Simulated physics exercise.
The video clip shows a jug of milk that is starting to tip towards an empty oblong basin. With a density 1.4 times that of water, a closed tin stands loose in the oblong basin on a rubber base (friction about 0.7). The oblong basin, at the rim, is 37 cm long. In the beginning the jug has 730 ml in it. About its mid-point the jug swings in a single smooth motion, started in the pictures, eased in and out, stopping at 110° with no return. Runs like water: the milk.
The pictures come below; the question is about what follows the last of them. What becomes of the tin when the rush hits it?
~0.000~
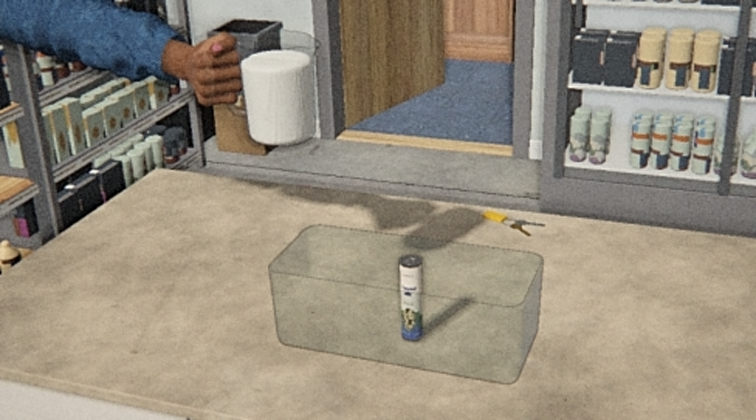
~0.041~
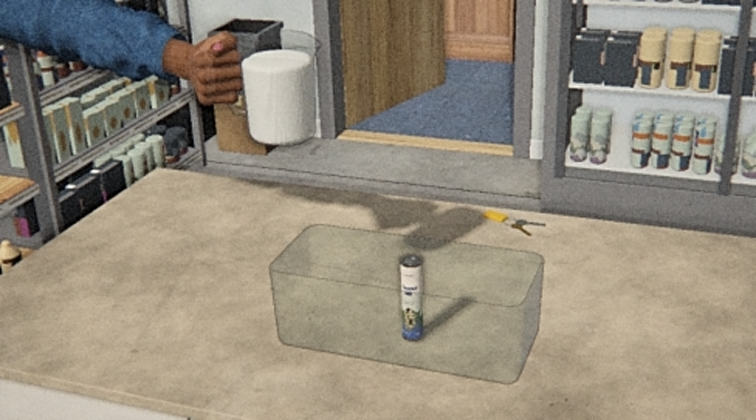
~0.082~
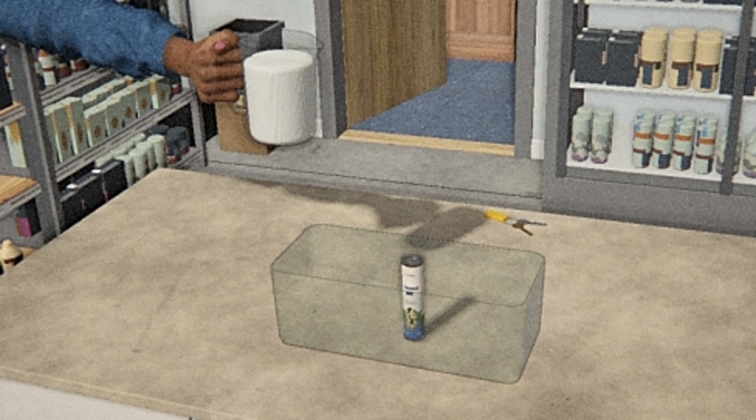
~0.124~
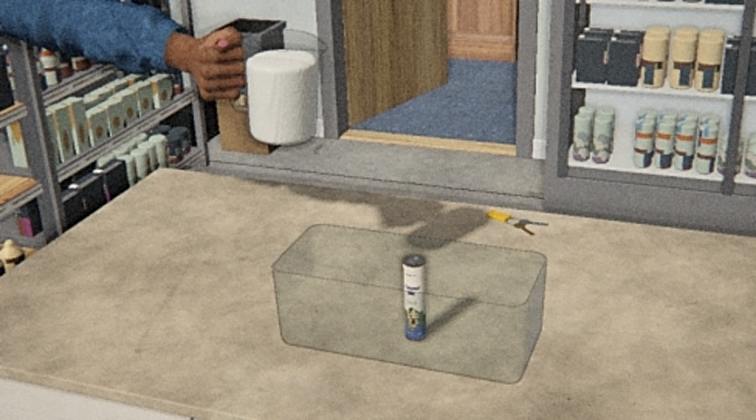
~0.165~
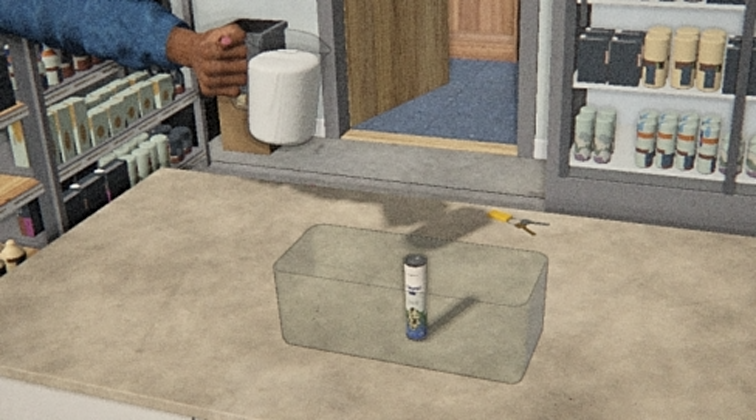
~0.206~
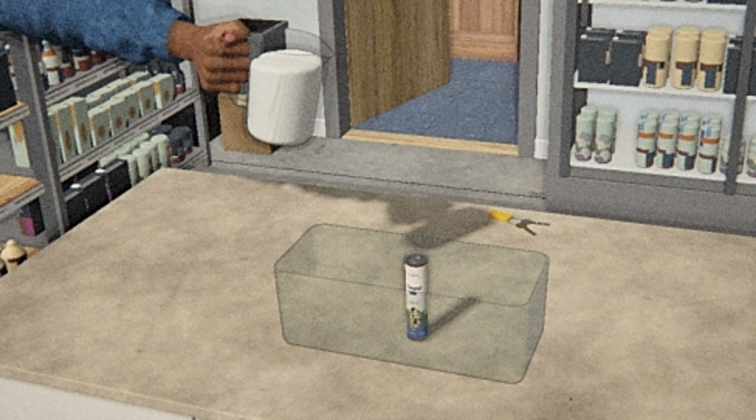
The tin is knocked down.
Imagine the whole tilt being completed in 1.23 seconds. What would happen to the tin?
Outcome - the tin comes down.
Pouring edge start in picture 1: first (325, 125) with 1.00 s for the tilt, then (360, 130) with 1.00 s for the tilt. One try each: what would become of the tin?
Try 1: Still standing; try 2: Tipped over.
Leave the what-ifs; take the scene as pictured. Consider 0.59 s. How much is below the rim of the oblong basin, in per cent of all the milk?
Roughly 0 per cent.
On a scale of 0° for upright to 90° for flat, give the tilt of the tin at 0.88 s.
It leans about 0° from upright.
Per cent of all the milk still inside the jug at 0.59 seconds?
I'd put it near 86 percent.
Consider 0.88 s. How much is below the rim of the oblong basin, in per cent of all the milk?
34 %, more or less.
After 0.59 s the tilt is 71° and 86 per cent is still to pour; the tin stands where it began.
After 0.88 s the tilt is 106° and 30 per cent is still to pour; the tin stands where it began.
After 1.18 s the tilt is 110° and 2 per cent is still to pour; the tin lies on its side.
After 1.50 s the tilt is 110° and 0 per cent is still to pour; the tin lies on its side.
In the end the tin lies on its side.
